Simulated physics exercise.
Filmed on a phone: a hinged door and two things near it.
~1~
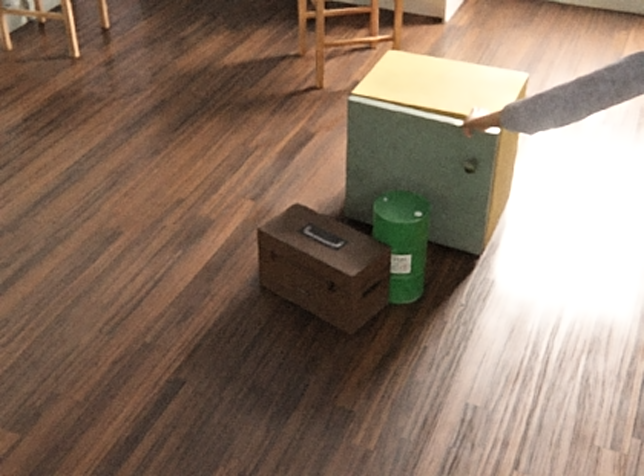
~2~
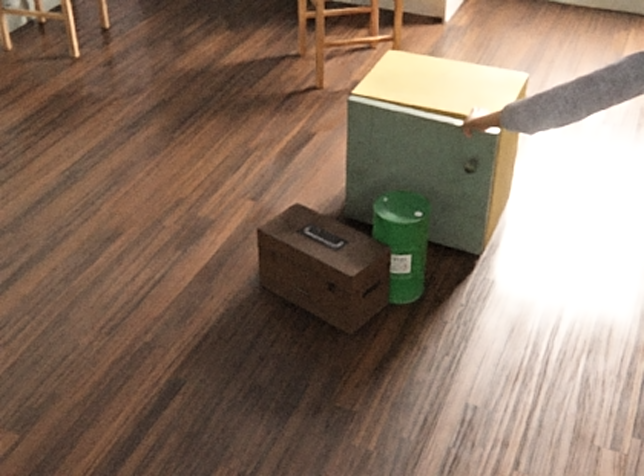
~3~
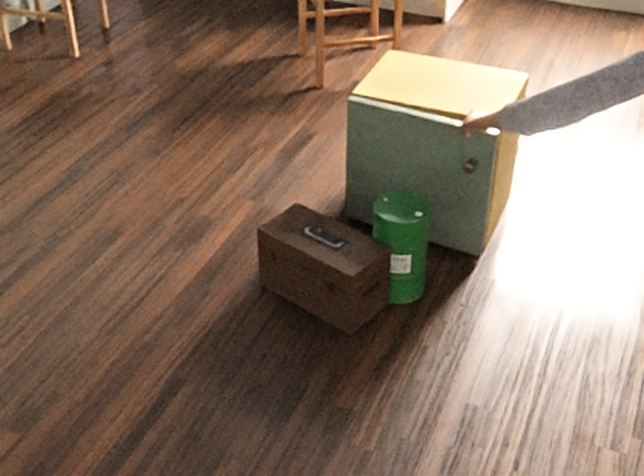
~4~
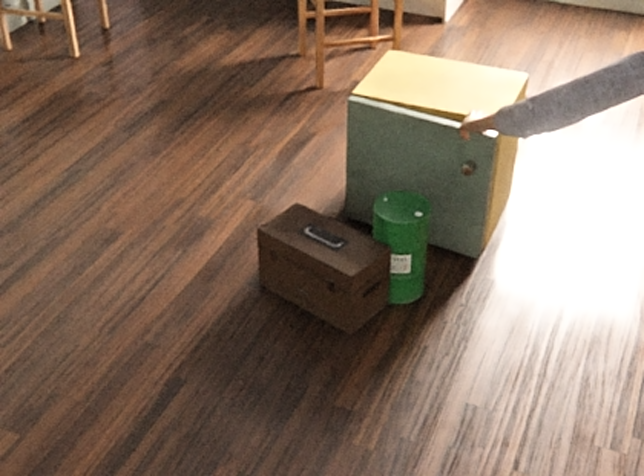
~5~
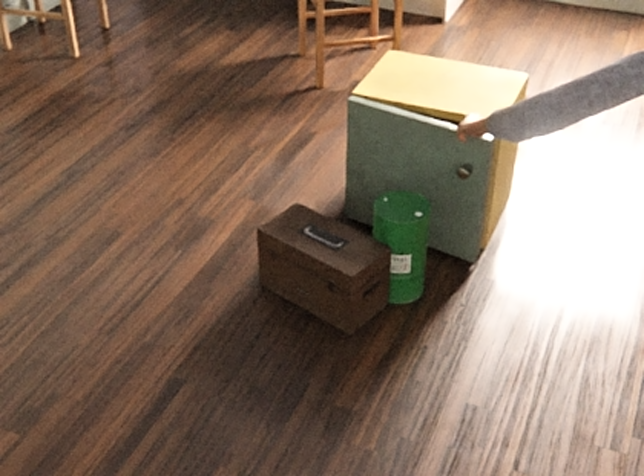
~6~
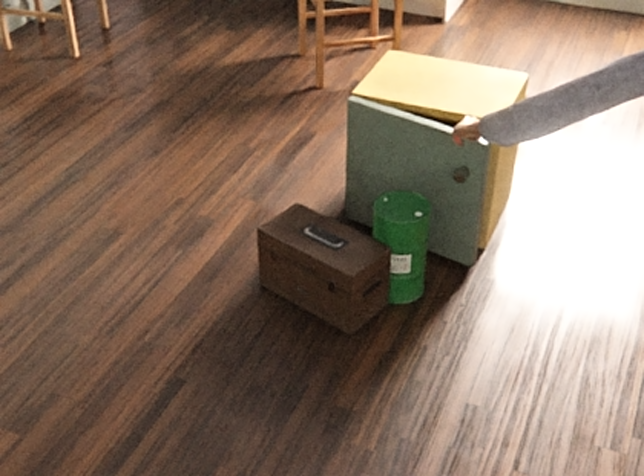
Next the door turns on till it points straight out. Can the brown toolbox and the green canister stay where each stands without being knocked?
As it turns out, the brown toolbox gets knocked, the green canister gets knocked.
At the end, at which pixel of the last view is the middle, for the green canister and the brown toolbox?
The green canister at (256, 264), the brown toolbox at (196, 283).
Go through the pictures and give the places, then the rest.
Door 4° open; brown toolbox (323, 266); green canister (399, 248); door (414, 180), in the first picture.
Door 4° open; green canister (399, 248); door (414, 180), in the second picture.
Door 5° open; brown toolbox (323, 266); door (414, 180), in the third picture.
Door 7° open; green canister (399, 248); door (413, 181), in the fourth picture.
Door 10° open; brown toolbox (323, 266); door (411, 183), in the fifth picture.
Door 13° open; brown toolbox (323, 266); green canister (399, 248); door (409, 185), in the sixth picture.
Then, 1.36 s on from there, door 55° open; brown toolbox displaced a little near (287, 279); green canister displaced about its own width near (352, 266).
In the end, the brown toolbox gets shoved, near (196, 283); the green canister gets shoved, near (256, 264).
